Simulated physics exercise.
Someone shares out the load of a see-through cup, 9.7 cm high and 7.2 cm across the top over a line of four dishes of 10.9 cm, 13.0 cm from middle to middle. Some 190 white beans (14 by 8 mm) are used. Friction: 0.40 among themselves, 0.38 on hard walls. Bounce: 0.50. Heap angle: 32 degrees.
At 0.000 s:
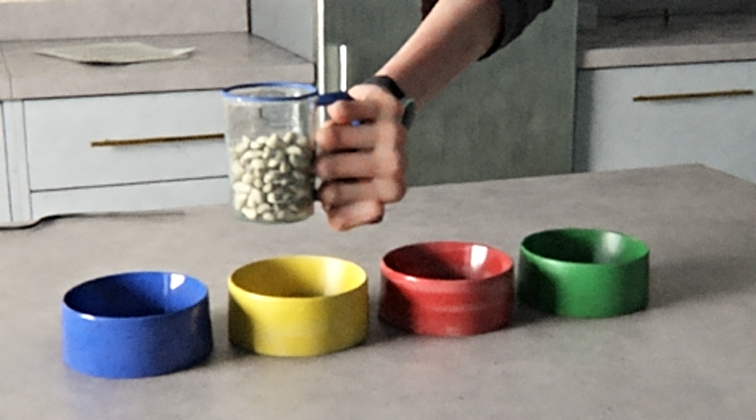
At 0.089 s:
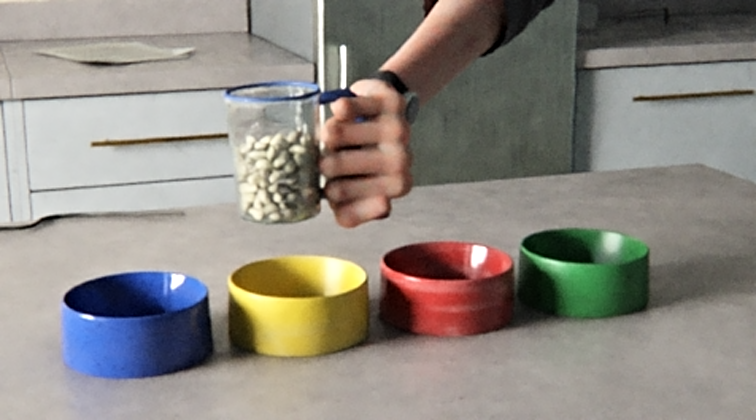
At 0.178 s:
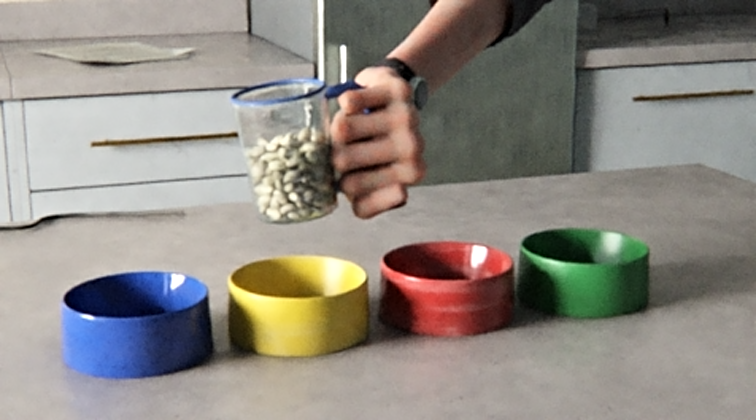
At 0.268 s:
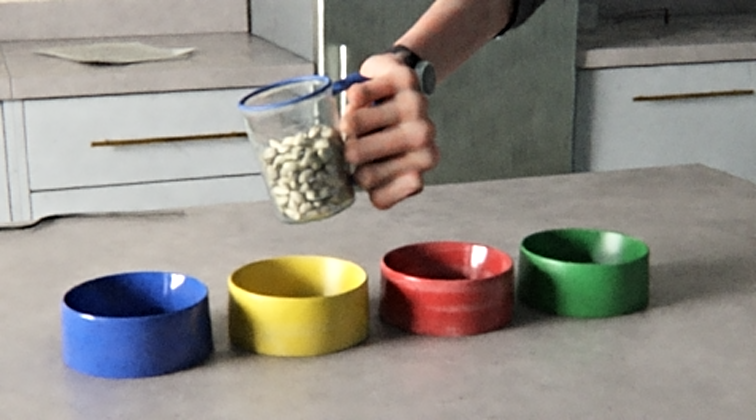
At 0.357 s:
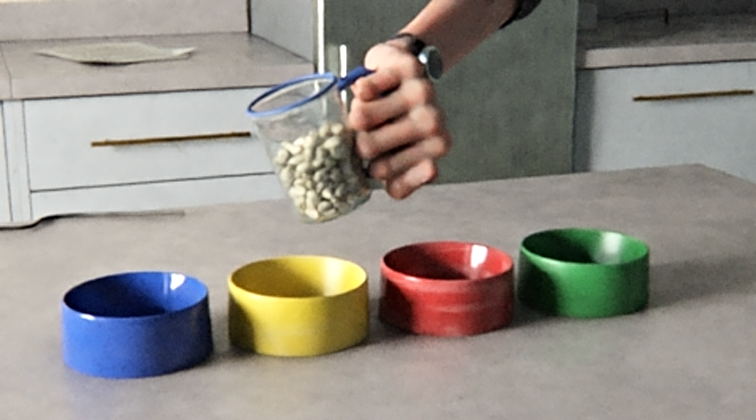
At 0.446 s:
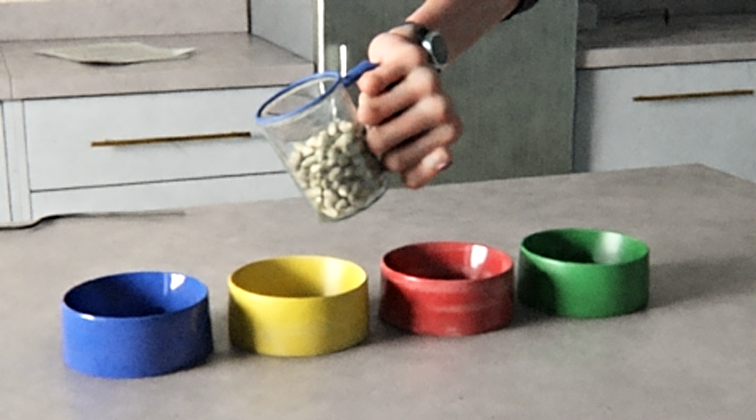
On a gray kitchen counter, above blue, yellow, red and green dishes, a hand held a clear cup of white beans by its handle, moved it slightly right and gradually tilted its rim leftward.
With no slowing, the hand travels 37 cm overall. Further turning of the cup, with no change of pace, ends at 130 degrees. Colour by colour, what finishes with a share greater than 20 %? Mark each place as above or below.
Marks: Red above, blue below, green below, yellow below, counter below.
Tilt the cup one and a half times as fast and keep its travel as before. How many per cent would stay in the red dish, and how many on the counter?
Shares: Red at 40; counter at 50.
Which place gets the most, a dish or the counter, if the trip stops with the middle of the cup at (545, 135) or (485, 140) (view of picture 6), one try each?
Try 1 - red; try 2 - red.
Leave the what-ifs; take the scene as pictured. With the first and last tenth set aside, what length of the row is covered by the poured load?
Roughly 6 cm of the row.
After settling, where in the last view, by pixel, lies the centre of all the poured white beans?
In the last view, approximately (448, 292).
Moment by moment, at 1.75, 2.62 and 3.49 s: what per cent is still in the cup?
Approx. 75 / 0 / 0 percent.
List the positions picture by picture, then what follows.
Cup at (272, 153), tilt 0 degrees, lip at (224, 94), moved 0.0 cm; middle of the pieces at (271, 179); blue dish at (136, 295); yellow dish at (298, 277); red dish at (447, 261); green dish at (584, 246), in the first frame.
Cup at (276, 153), tilt 2 degrees, lip at (227, 96), moved 0.4 cm; middle of the pieces at (276, 178), in the second frame.
Cup at (288, 152), tilt 8 degrees, lip at (234, 101), moved 1.3 cm; middle of the pieces at (291, 177), in the third frame.
Cup at (301, 151), tilt 14 degrees, lip at (241, 107), moved 2.4 cm; middle of the pieces at (306, 175), in the fourth frame.
Cup at (313, 150), tilt 21 degrees, lip at (249, 113), moved 3.4 cm; middle of the pieces at (321, 173), in the fifth frame.
Cup at (325, 149), tilt 27 degrees, lip at (258, 120), moved 4.4 cm; middle of the pieces at (335, 171); blue dish at (136, 295); yellow dish at (298, 277); red dish at (447, 261); green dish at (584, 246). Its pace works out near 70 degrees a second; the hand travels 11 cm a second, in the sixth frame.
Then, at 1.75 s, tilt 118 degrees; cup holds 75 %, red 20 %.
After 2.62 s, tilt 130 degrees; cup holds 0 %, red 100 %.
After 3.49 s, tilt 130 degrees; cup holds 0 %, red 100 %.
In the end, at 3.8 s, red 100 %, blue 0 %, green 0 %, yellow 0 %, counter 0 %.
